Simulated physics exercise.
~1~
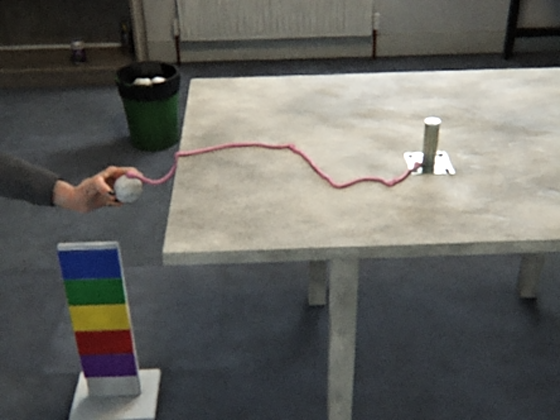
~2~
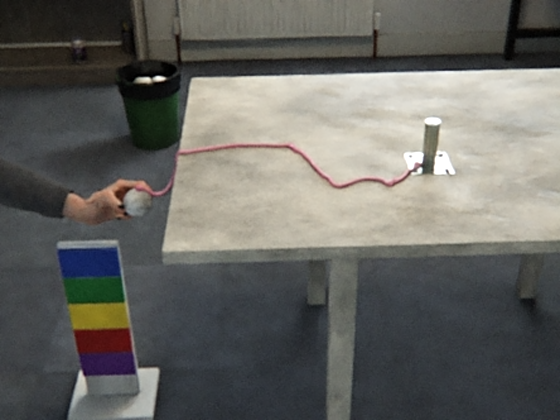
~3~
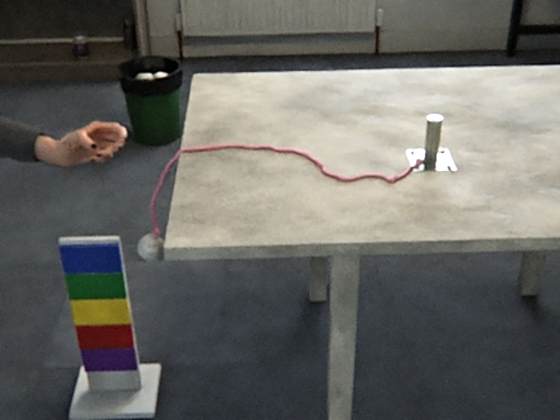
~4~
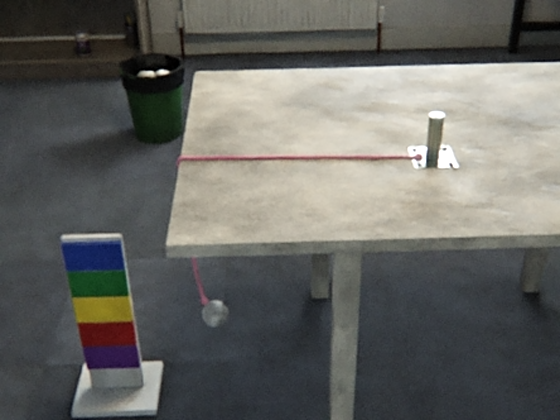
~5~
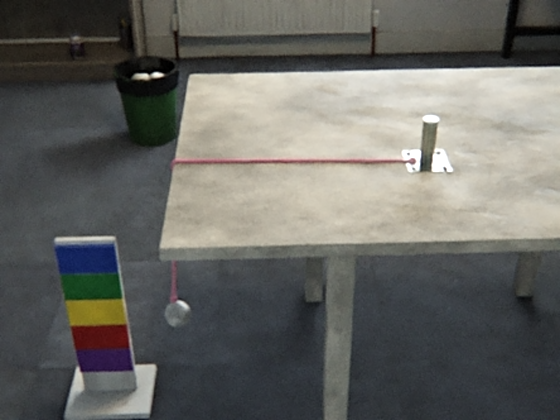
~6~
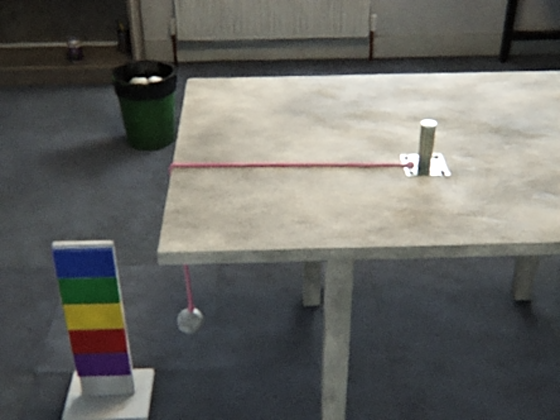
At first, a hand holds a white ball off the left end of a pale table, with a slack pink cord winding back to a metal post. Below stands an upright board with five bands, blue, green, yellow, red and purple from top to bottom. The hand shifts the ball slightly right and down, then lets go and draws back as the ball drops beside the table's edge. The cord pulls straight across the tabletop, and the ball hangs below it, having swung right. It moves back left, then slightly right, ending suspended level with the yellow band.
